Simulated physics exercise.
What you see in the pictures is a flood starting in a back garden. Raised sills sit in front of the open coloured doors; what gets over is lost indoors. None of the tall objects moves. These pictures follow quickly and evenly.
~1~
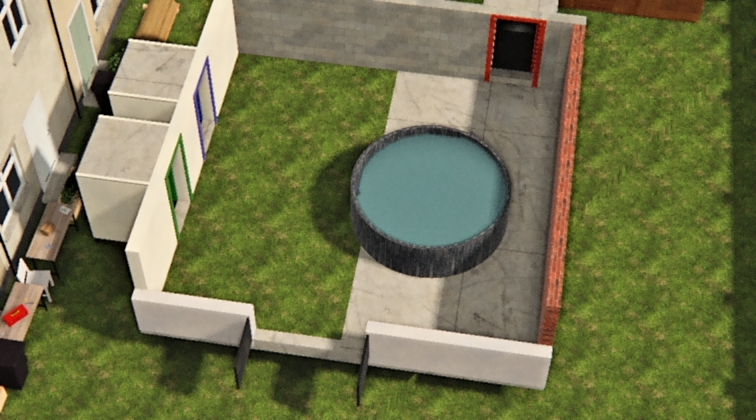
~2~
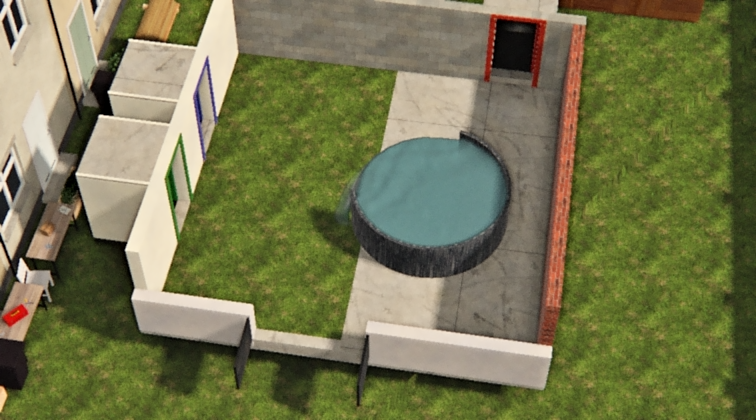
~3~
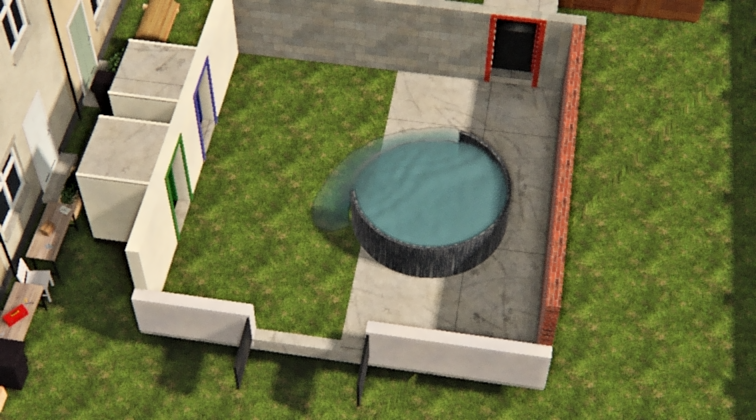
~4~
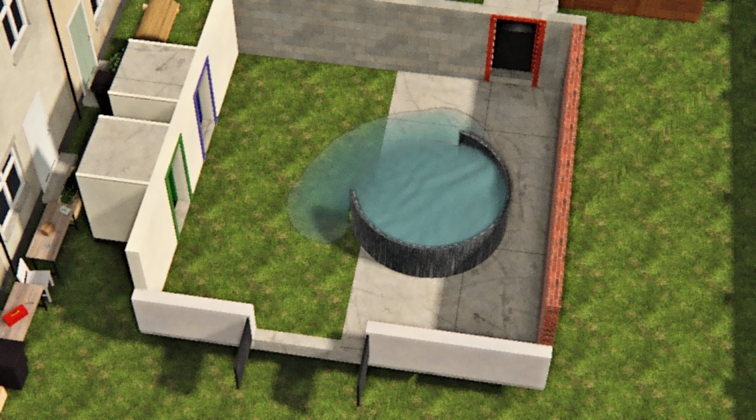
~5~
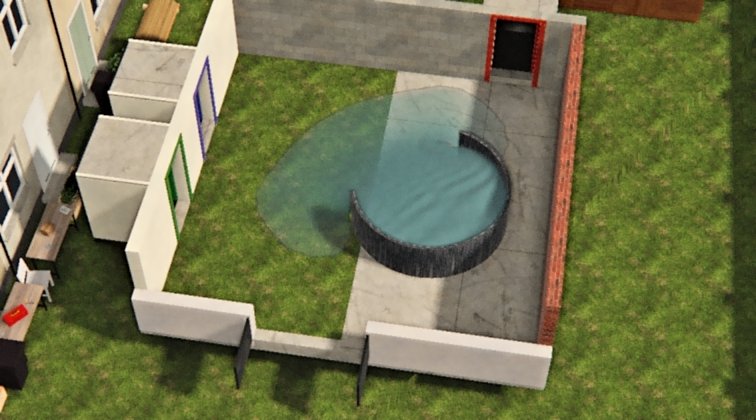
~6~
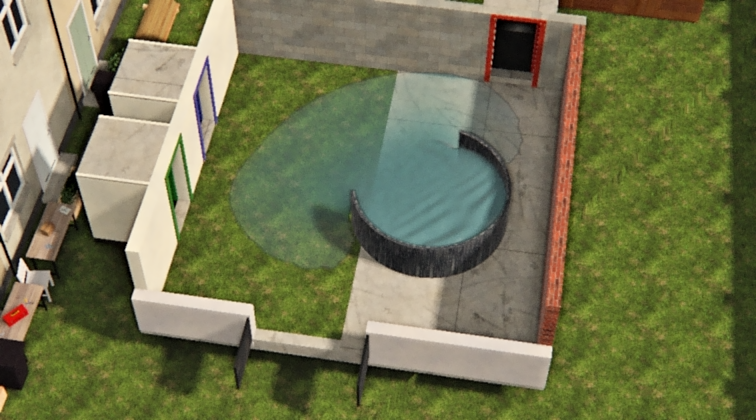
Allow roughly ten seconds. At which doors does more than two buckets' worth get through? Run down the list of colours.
In the end red door: Up to two buckets; blue door: Above two buckets; green door: Above two buckets.
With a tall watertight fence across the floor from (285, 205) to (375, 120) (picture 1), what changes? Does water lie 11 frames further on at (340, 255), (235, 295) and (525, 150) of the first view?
Listed order: Swamped, swamped, spared.
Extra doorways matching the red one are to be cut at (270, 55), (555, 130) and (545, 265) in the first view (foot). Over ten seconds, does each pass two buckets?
Result per door - past the limit; within the limit; within the limit.
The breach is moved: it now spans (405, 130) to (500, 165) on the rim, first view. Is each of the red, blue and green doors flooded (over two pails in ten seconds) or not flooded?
Red door: Above, blue door: Below, green door: Above.
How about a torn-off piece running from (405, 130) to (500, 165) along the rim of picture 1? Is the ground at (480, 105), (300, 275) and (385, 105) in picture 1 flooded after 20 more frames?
Going through them one by one, I'd say waterlogged, then high and dry, then waterlogged.
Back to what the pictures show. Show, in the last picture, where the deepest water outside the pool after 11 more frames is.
Deepest spot: Near (235, 66).
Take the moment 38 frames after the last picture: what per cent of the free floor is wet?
My estimate is roughly 95 percent.
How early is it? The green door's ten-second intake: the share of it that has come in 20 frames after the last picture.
Near 15 in a hundred.
A moment on, water covers 55 % of the floor; the red door wet at the sill, nothing in, the blue door wet at the sill, nothing in, the green door wet at the sill, nothing in.
Next, water covers 60 % of the floor; the red door wet at the sill, nothing in, the blue door under two buckets in, the green door under two buckets in.
Then, water covers 70 % of the floor; the red door wet at the sill, nothing in, the blue door far over two buckets in, the green door over two buckets in.
Later, water covers 95 % of the floor; the red door wet at the sill, nothing in, the blue door far over two buckets in, the green door far over two buckets in.
In the end, water covers 100 % of the floor; the red door wet at the sill, nothing in, the blue door far over two buckets in, the green door far over two buckets in.
